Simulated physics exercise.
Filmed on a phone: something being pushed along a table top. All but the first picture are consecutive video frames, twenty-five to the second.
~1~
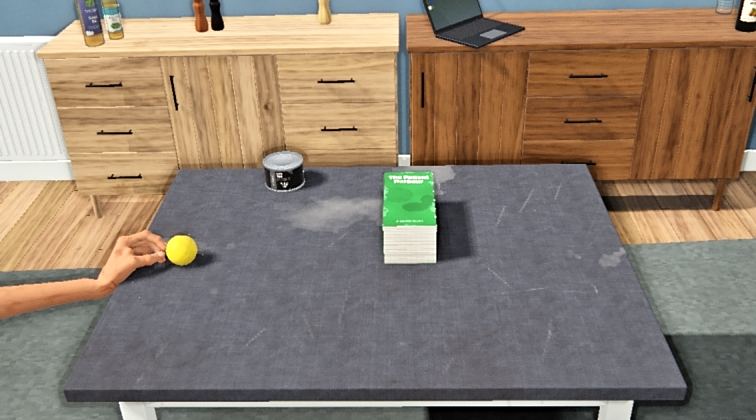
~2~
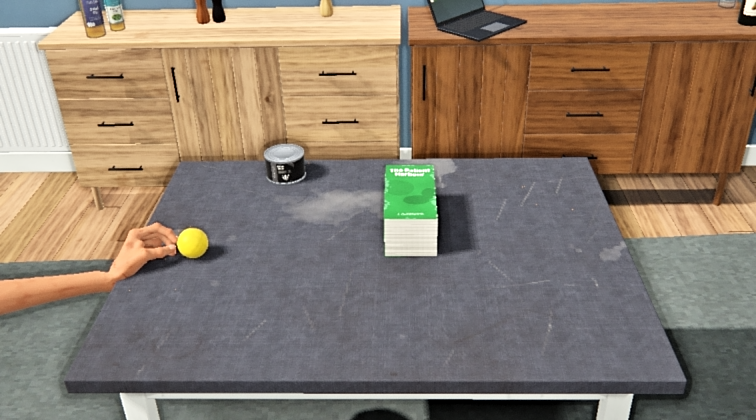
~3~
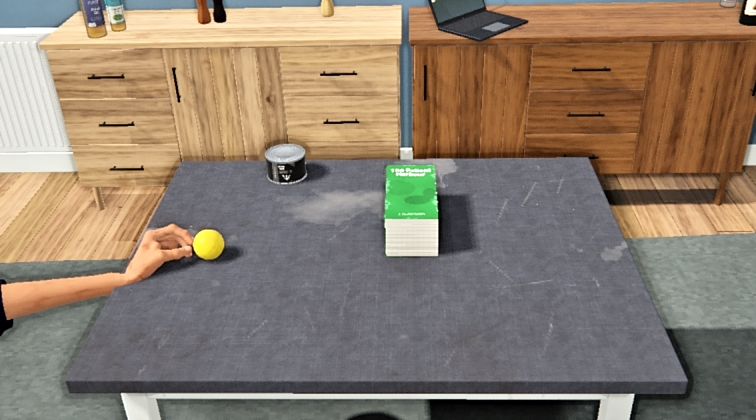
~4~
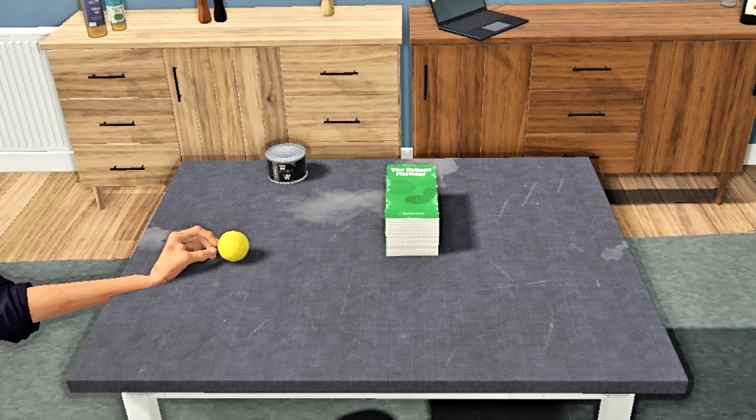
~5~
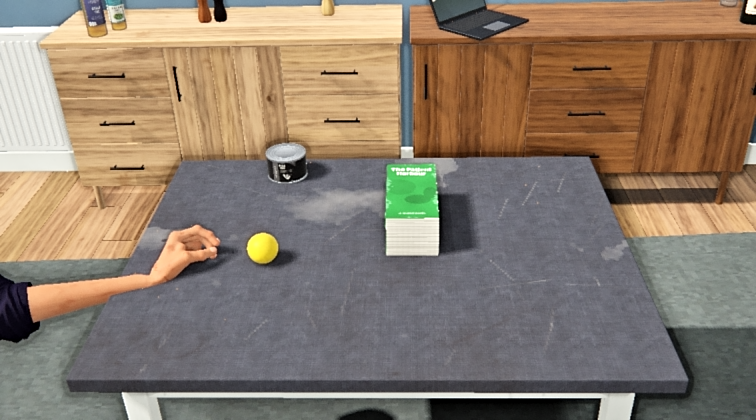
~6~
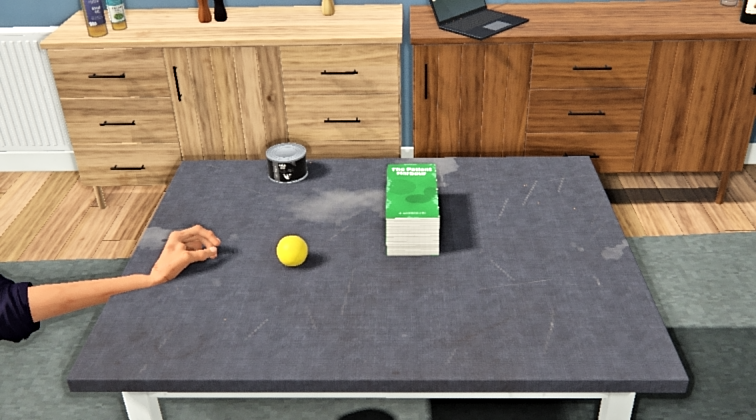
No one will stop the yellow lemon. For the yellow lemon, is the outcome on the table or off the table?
The yellow lemon drops to the floor.
Then, 0.20 s later than the last frame, yellow lemon moved well along near (439, 264).
Then, 0.60 s later than the last frame, yellow lemon now off the table.
Then, 0.90 s later than the last frame, things are still on the move.
Then, 1.20 s later than the last frame, as before.
When it is over, off the table, yellow lemon.
